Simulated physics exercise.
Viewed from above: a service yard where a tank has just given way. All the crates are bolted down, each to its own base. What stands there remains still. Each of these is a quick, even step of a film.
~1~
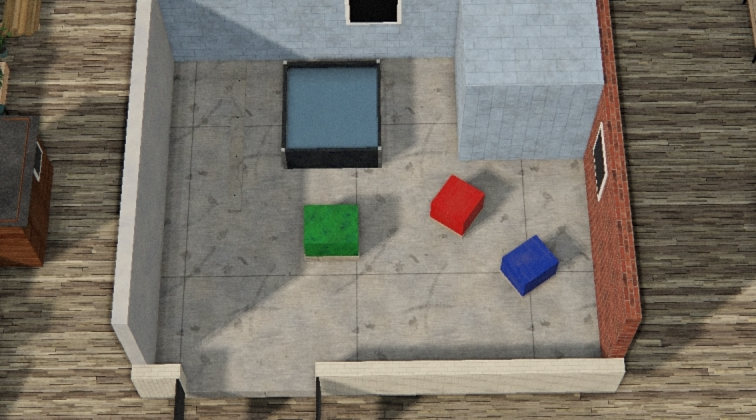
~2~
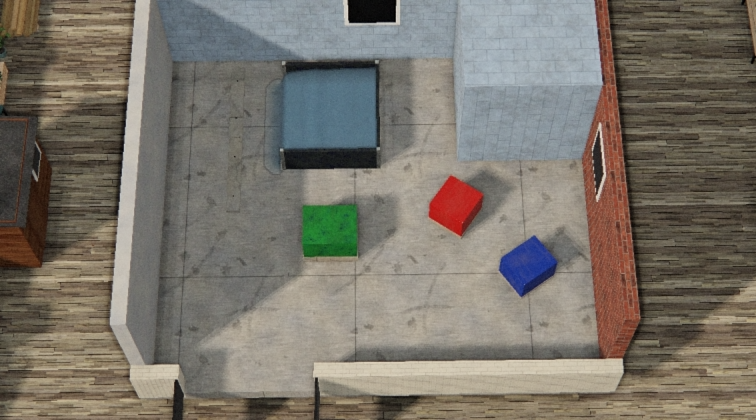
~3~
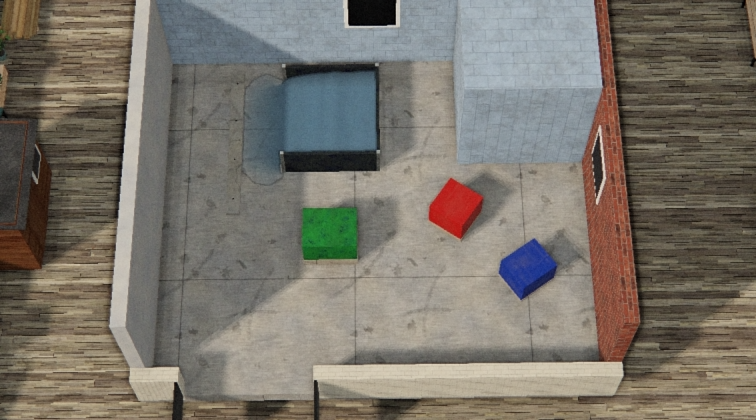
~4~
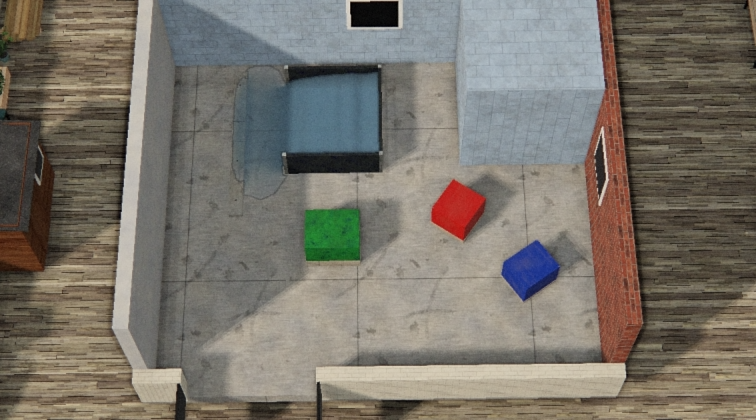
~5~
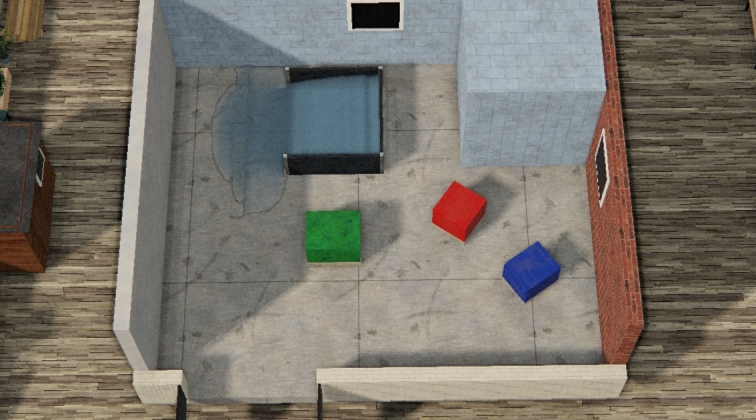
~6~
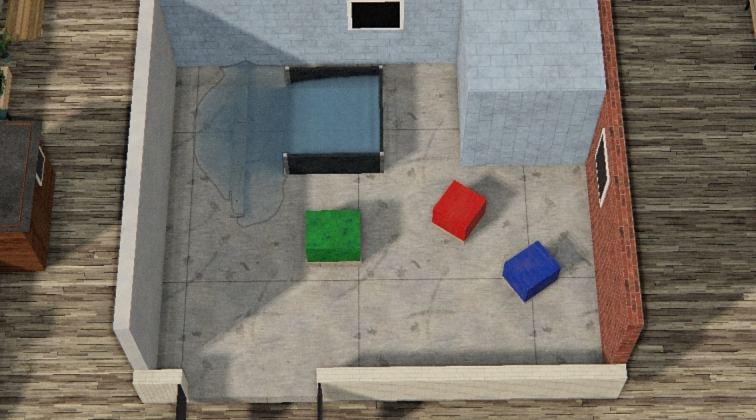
Water pours from the open left side of a dark-edged tank near the back wall of a walled yard with a grey paved floor, seen from high above. A green block sits below the tank, with a red block and a blue one to the right, near a pale blue brick structure and a red brick wall. The water spreads leftward in a widening, thinning sheet, while the blocks stay put and the view shifts very slightly.
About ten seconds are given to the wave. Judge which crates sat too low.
The green crate was not too low. The blue crate was not too low. The red crate was not too low.
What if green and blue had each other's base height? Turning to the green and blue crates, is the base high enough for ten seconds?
The green crate is drenched, the blue crate stays untouched.
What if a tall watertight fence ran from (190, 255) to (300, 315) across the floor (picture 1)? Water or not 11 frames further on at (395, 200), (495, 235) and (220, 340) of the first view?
One by one: Spared, spared, spared.
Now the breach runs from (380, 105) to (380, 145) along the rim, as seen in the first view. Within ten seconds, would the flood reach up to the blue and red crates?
The blue crate is reached; the red crate is reached.
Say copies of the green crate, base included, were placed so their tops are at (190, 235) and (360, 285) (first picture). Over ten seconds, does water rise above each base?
I'd expect the first one gets submerged and the next one is left untouched.
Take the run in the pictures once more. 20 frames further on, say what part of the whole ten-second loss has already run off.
About 5 %.
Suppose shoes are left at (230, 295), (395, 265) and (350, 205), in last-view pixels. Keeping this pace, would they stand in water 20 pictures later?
Result by point, in sequence: Waterlogged, then unwetted, then unwetted.
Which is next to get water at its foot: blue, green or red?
I reckon it's the green one.
A moment on, water covers 20 % of the floor; the green crate not reached, the blue crate not reached, the red crate not reached.
Next, water covers 30 % of the floor; the green crate water round its plinth, the blue crate not reached, the red crate not reached.
Then, water covers 45 % of the floor; the green crate water round its plinth, the blue crate not reached, the red crate not reached.
Later, water covers 60 % of the floor; the green crate water round its plinth, the blue crate not reached, the red crate water round its plinth.
In the end, water covers 80 % of the floor; the green crate stayed above the water, the blue crate stayed above the water, the red crate stayed above the water.
